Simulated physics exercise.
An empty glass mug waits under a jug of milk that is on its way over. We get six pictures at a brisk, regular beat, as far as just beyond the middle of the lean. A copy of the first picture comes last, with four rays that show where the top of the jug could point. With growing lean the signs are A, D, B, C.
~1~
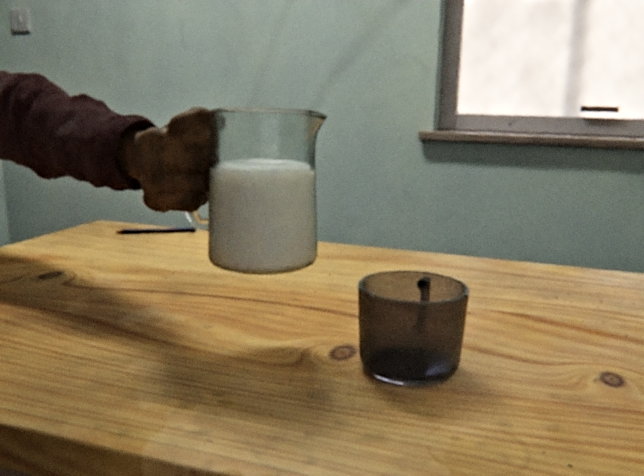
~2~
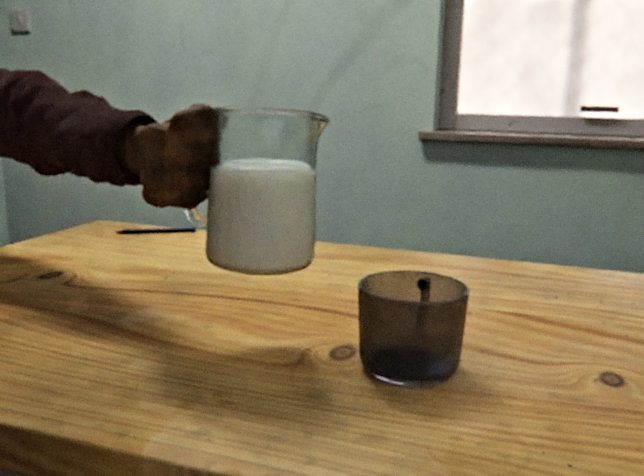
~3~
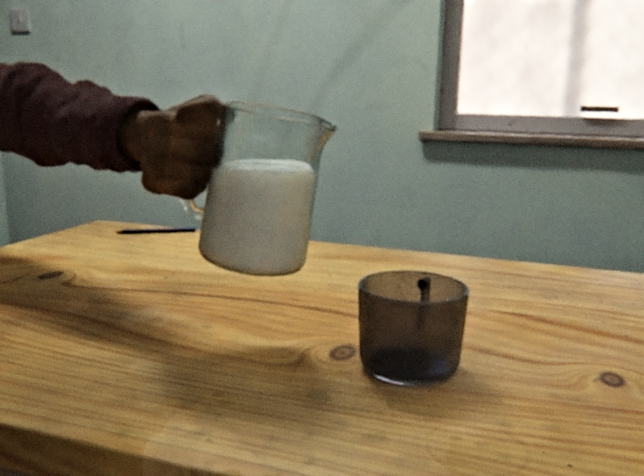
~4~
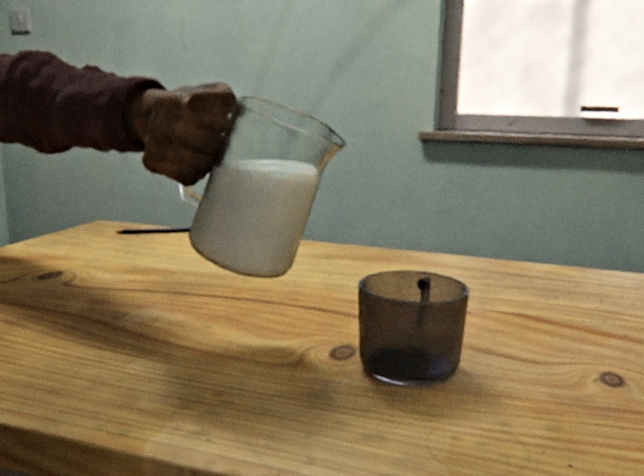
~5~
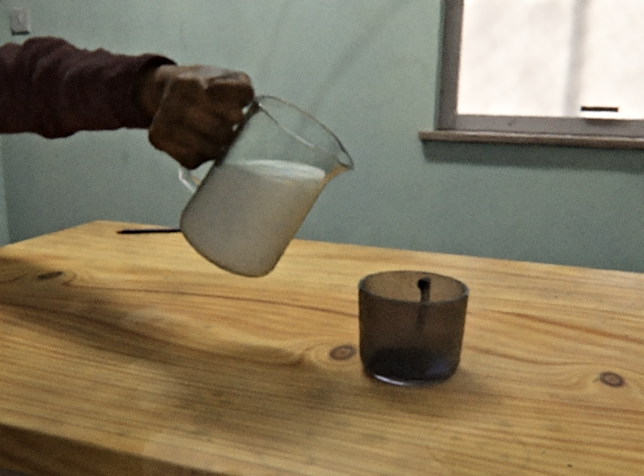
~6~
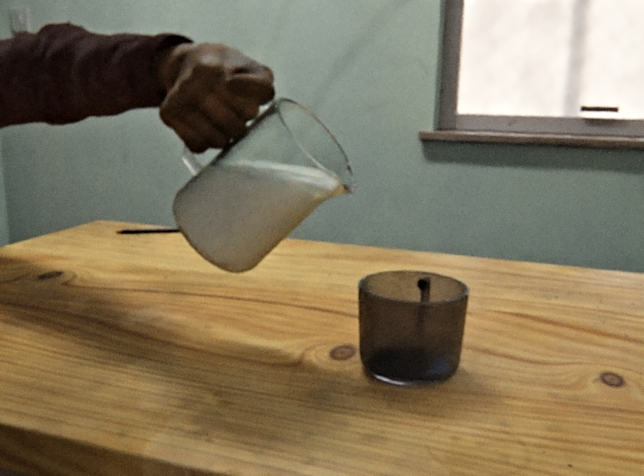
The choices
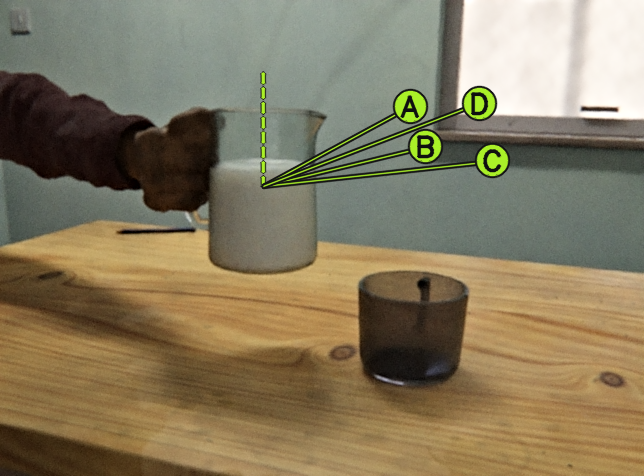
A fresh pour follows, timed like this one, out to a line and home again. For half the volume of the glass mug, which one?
Choose B.
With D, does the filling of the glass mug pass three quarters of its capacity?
No, it does not.
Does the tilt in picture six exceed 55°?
No, it does not.
In lime, A at (395, 114); B at (408, 151); C at (475, 163); D at (463, 109).
Choosing A, the glass mug ends with about 19 % of what it can hold.
Choosing B, the glass mug ends with about 49 % of what it can hold.
Choosing C, the glass mug ends with about 66 % of what it can hold.
Choosing D, the glass mug ends with about 32 % of what it can hold.
